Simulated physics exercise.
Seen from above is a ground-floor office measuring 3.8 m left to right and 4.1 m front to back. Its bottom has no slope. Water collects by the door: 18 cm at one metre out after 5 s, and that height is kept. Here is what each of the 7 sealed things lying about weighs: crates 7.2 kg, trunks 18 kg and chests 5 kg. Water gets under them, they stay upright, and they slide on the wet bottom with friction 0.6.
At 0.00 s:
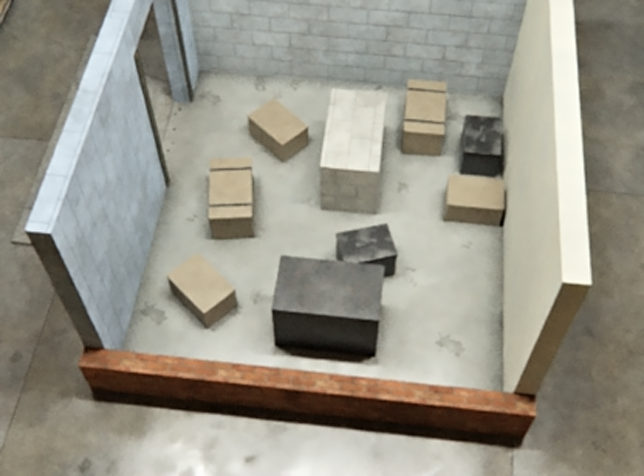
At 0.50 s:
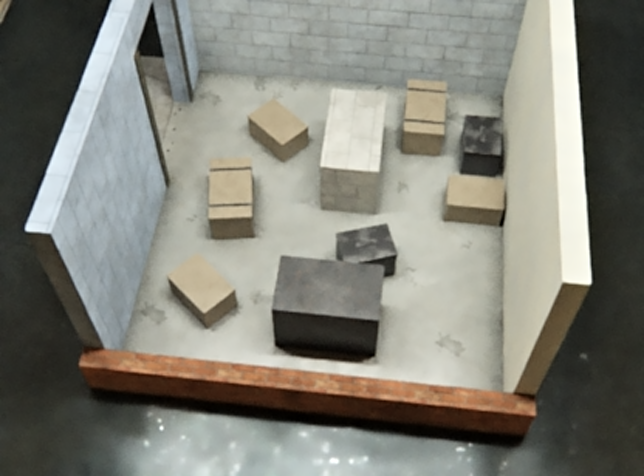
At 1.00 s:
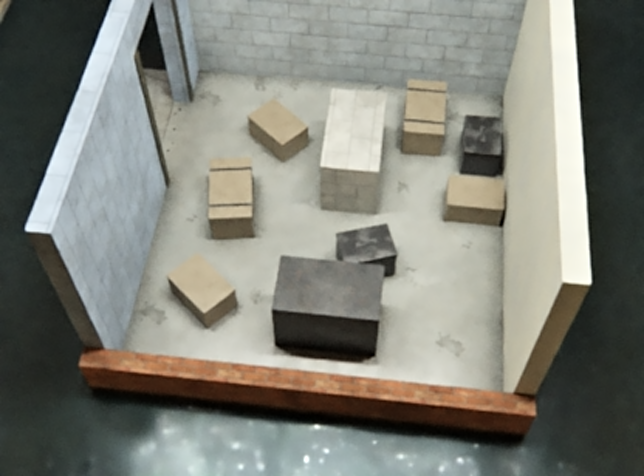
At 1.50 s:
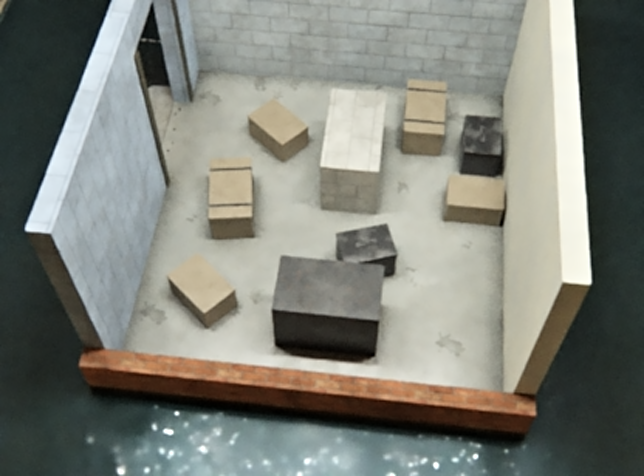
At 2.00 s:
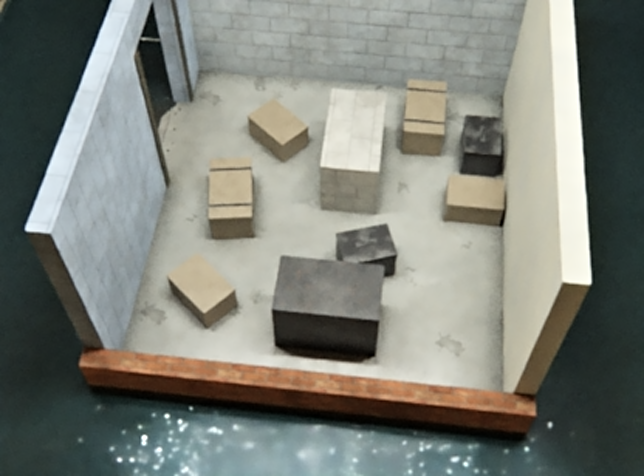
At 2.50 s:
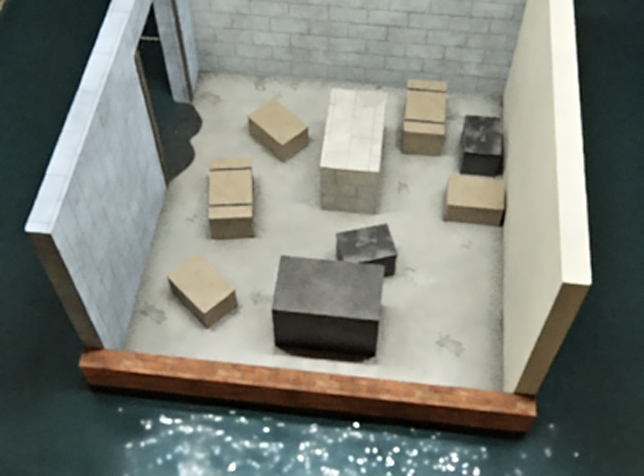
Dark water surrounding a roofless room of scattered boxes, glinting along the front, then creeping in through the doorway at left.
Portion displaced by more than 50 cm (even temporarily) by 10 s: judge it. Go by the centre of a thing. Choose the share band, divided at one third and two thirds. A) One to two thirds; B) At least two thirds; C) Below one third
The answer is B.
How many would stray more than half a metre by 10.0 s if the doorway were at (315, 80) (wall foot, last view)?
In that case 4 of them.
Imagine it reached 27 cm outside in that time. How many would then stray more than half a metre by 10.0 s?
With that change, 7 of them.
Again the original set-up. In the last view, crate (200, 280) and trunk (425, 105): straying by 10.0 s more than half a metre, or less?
Smaller; bigger.
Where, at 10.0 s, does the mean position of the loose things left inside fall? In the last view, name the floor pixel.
They're centred close to (382, 244).
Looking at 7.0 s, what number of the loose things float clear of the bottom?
The count is 1.
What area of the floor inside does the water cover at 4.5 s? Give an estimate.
At that time the wet patch spans about 3.5 m2.
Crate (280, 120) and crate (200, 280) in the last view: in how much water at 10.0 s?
First about 4 cm, second about 4 cm.
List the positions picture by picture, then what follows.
In the first frame, a crate at (476, 192), on the bottom; a trunk at (230, 187), on the bottom; water covers 0.0 m2; 0 of 7 have shifted.
In the second frame, a crate at (476, 192) rests on the ground; a trunk at (230, 187), on the bottom; 0.0 m2 under water; 0 of 7 have shifted.
In the third frame, a crate at (476, 192), on the bottom; a trunk at (230, 187), on the bottom; 0.0 m2 under water; 0 of 7 have shifted.
In the fourth frame, a crate at (476, 192), on the bottom; a trunk at (230, 187), on the bottom; 0.0 m2 under water; 0 of 7 have shifted.
In the fifth frame, a crate at (476, 192) rests on the ground; a trunk at (230, 187), on the bottom; water covers 0.0 m2; 0 of 7 have shifted.
In the sixth frame, a crate at (476, 192) rests on the ground; a trunk at (230, 187) rests on the ground; water covers 0.1 m2; 0 of 7 have shifted.
After 3.5 s 0 of 7 are over 50 cm from their spots; 0 afloat.
After 4.5 s 0 of 7 are over 50 cm from their spots; 0 afloat.
After 7.0 s 1 of 7 are over 50 cm from their spots; 1 afloat.
After 10.0 s 6 of 7 are over 50 cm from their spots, and 6 have been at some point; 4 afloat.
